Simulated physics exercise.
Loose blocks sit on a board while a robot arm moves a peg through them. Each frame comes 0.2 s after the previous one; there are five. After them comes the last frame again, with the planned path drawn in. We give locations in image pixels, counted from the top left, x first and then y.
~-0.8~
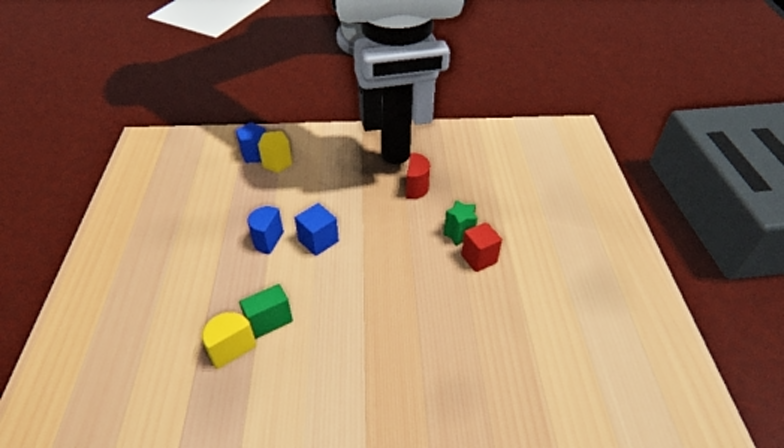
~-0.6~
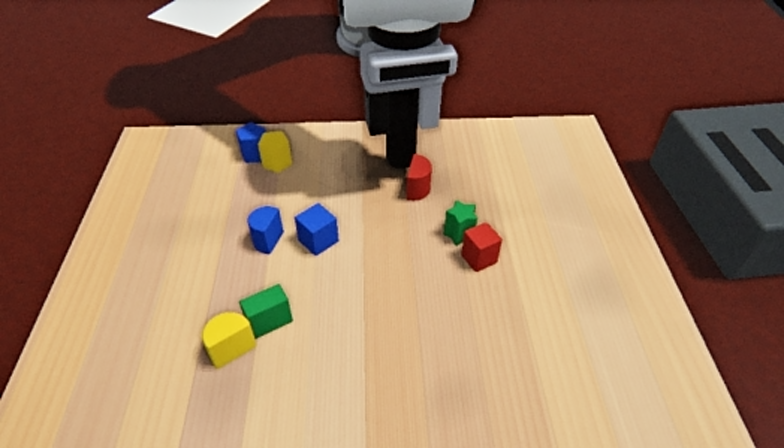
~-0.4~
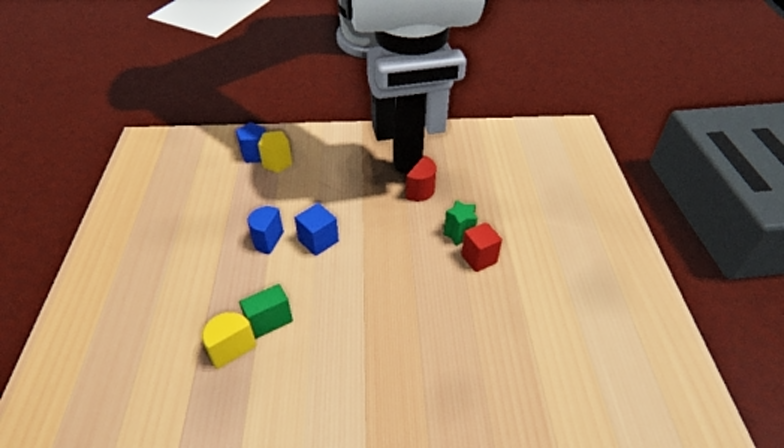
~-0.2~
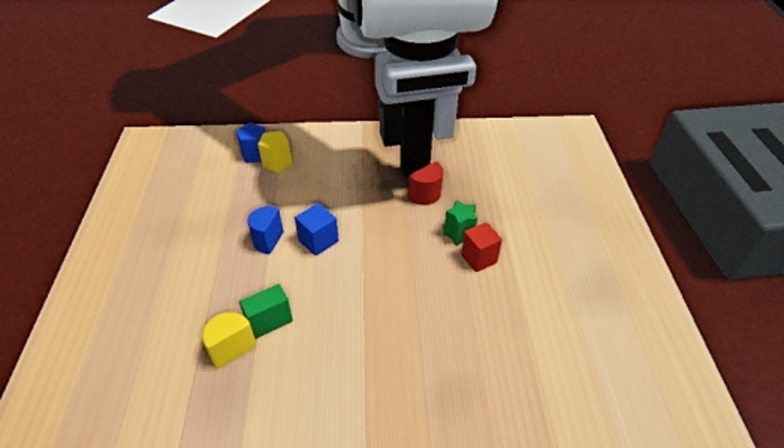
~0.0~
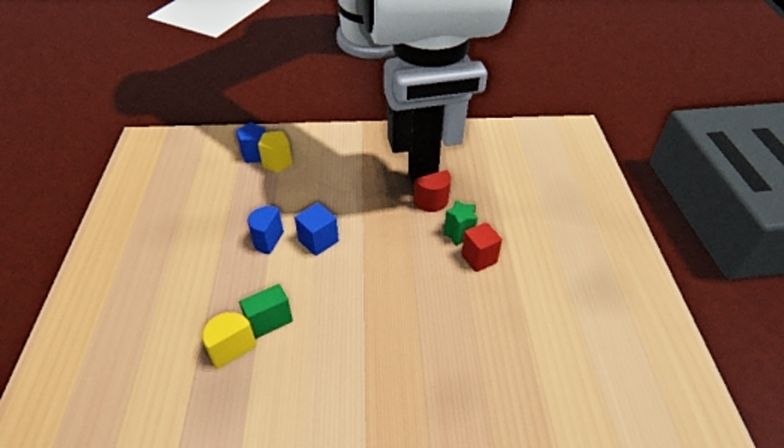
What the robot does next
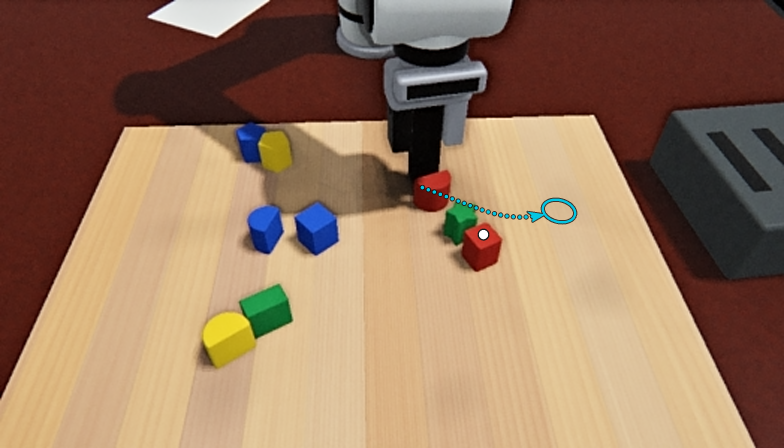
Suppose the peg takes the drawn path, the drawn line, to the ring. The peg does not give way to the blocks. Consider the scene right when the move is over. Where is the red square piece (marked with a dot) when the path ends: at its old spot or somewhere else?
The red square piece will stay where it is.
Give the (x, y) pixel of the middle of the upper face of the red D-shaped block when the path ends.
Roughly at (457, 196).
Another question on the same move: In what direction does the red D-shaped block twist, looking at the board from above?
It spins clockwise.
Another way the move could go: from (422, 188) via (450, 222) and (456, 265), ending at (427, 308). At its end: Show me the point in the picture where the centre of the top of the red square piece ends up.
I predict (527, 288).
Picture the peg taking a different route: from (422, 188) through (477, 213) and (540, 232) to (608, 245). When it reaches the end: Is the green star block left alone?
That would be a no.
Drawn move, from (422, 188) by way of (465, 204) and (513, 217) to (559, 211); the dot is on the red square piece.
On the path given first. One third of the way, peg at (467, 194); red D-shaped block at (457, 196), turned 55° clockwise; green star block at (465, 216).
Two thirds of the way, peg at (516, 206); red D-shaped block at (457, 196), turned 55° clockwise; green star block at (465, 216).
At the end, peg at (562, 200); red D-shaped block at (457, 196), turned 55° clockwise; green star block at (465, 216); red square piece still.
